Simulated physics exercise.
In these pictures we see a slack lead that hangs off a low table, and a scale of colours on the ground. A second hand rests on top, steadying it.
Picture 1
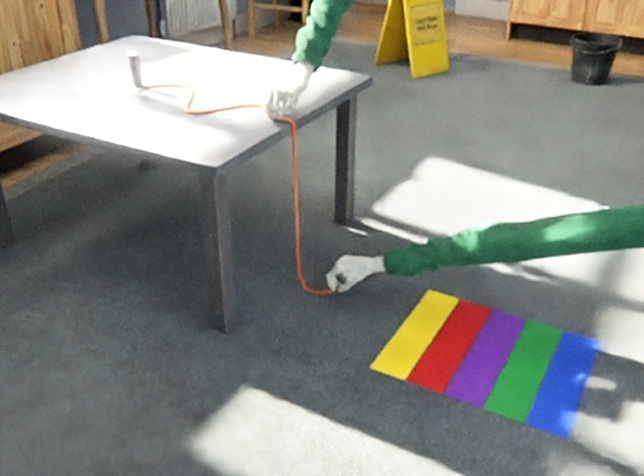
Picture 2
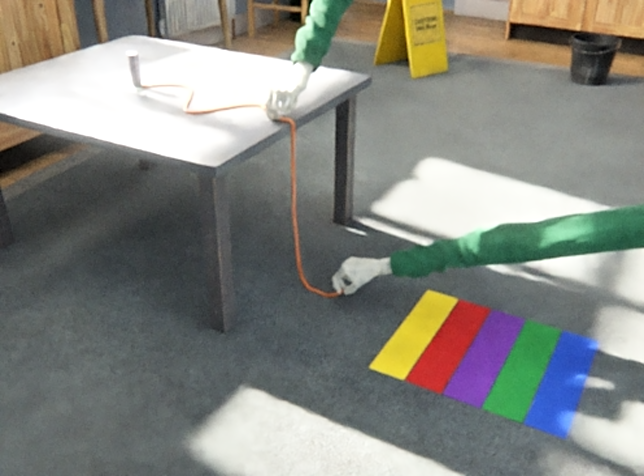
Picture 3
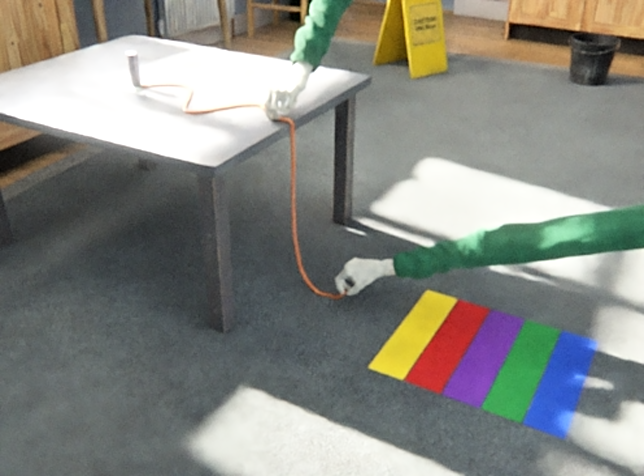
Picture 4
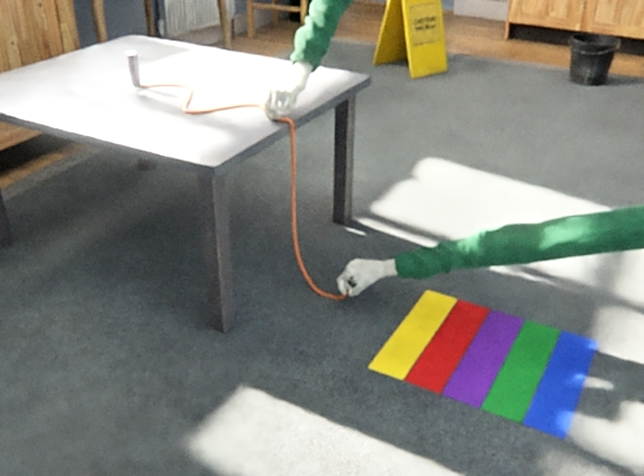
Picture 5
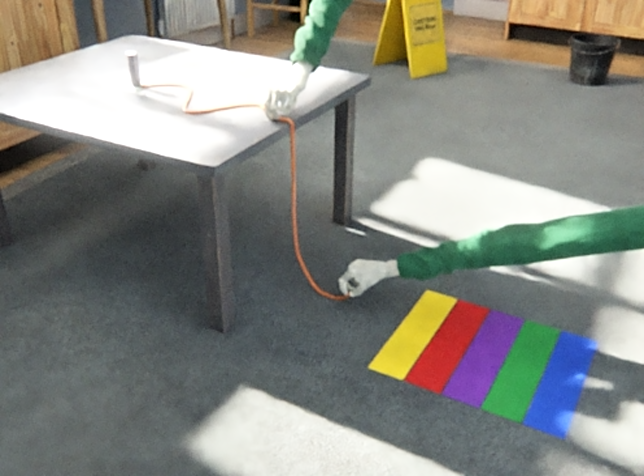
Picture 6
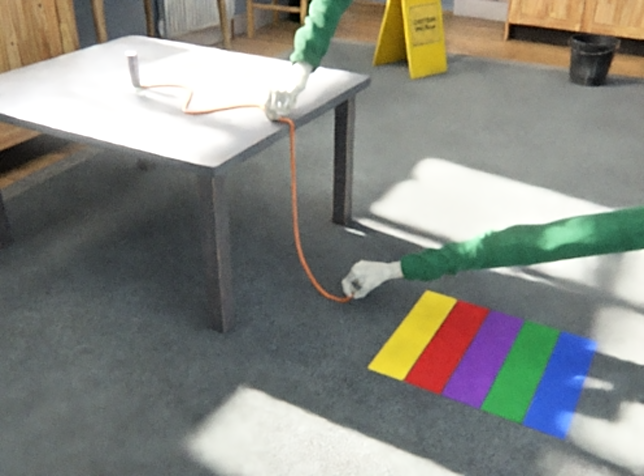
Green-sleeved arm easing the end of an orange cord slightly right below a white table, while another hand stays at the edge.
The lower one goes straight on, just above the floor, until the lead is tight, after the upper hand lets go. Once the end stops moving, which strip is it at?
It is at the green strip.
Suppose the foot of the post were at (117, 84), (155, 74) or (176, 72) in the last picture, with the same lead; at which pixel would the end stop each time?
One per try, in order: (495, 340), (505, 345), (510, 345).
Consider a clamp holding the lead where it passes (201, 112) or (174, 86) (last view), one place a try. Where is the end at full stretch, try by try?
(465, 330); (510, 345).
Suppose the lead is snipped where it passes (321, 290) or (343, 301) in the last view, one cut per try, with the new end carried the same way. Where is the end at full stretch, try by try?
(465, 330) and (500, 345).
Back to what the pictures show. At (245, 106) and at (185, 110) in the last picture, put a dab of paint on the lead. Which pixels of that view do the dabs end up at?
At (288, 123) for the first, at (231, 109) for the second.
Early on, end near (462, 330); over red.
Midway, end near (501, 343); over purple.
At the end of the slack, end near (524, 350); over green. Over green.
